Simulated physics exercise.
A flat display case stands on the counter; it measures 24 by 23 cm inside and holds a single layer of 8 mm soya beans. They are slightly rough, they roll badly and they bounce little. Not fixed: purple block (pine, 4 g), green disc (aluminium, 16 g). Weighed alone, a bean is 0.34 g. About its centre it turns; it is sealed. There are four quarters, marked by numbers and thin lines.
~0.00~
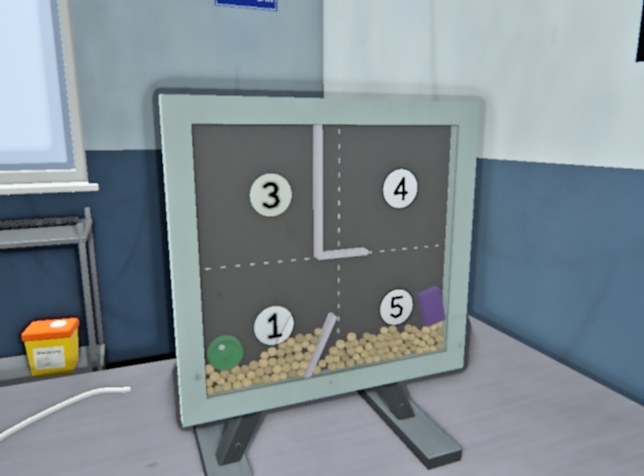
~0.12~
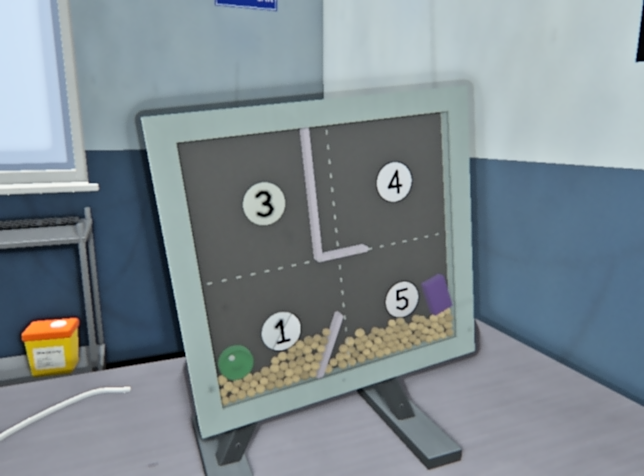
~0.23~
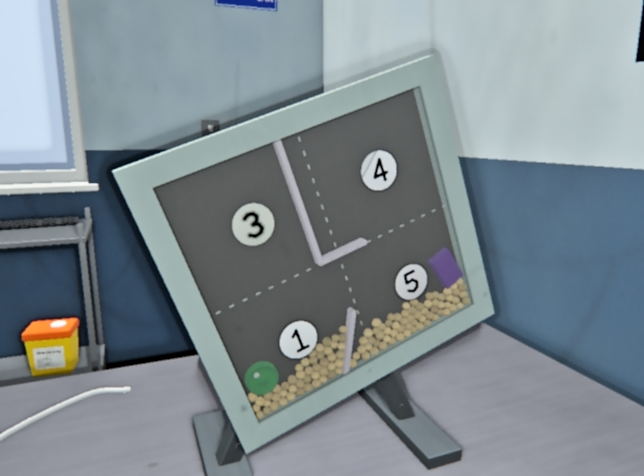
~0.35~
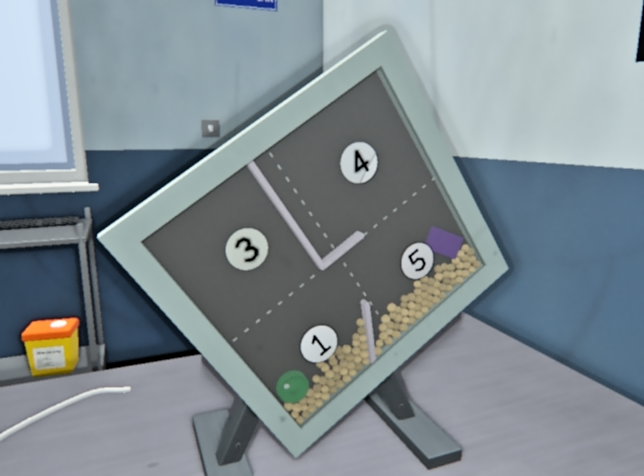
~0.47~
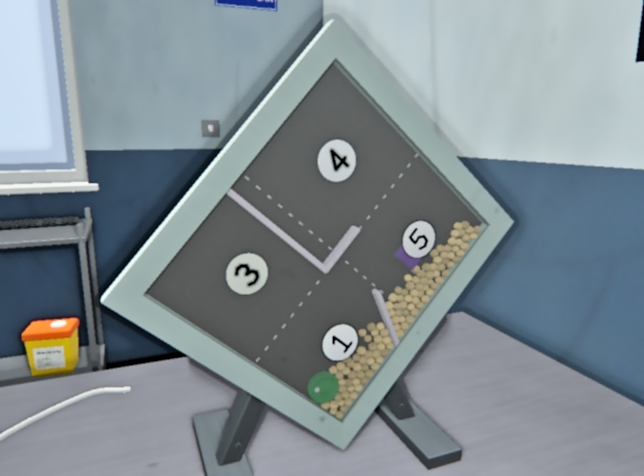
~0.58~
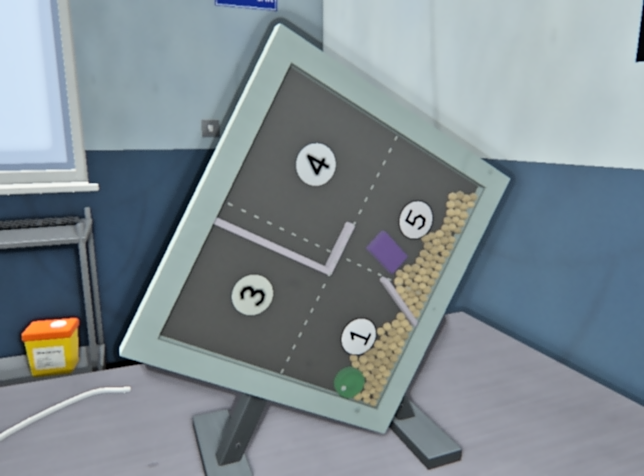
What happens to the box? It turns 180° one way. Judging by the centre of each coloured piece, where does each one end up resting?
Purple block: 3, green disc: 3.
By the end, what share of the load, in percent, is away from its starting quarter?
Around 95 percent.
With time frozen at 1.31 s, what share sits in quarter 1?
Some 25 per cent.
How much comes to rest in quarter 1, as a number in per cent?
Share: Approx. 5 %.
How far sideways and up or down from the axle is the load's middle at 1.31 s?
The middle sits around 5 cm right and 5 cm below.
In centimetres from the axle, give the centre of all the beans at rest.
About 6 cm right and 6 cm below.
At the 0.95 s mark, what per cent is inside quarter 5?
I'd say close to 40 in a hundred.
After 0.95 s, it stands 106° anticlockwise; the beans' middle is 9 cm right of and level with the centre; no. 1, 55 %, no. 3, 5 %, no. 5, 40 %; purple block in no. 3; green disc in no. 1.
After 1.31 s, it stands 150° anticlockwise; the beans' middle is 5 cm right of and 5 cm below the centre; no. 1, 25 %, no. 3, 65 %, no. 5, 10 %; purple block in no. 3; green disc in no. 3.
After 1.63 s, it stands 180° anticlockwise; the beans' middle is 6 cm right of and 6 cm below the centre; no. 1, 10 %, no. 3, 80 %, no. 4, 10 %, no. 5, 5 %; purple block in no. 3; green disc in no. 3.
All still by 2.3 s, it stands 180° anticlockwise; no. 1, 5 %, no. 3, 80 %, no. 4, 10 %, no. 5, 5 %; purple block in no. 3; green disc in no. 3.
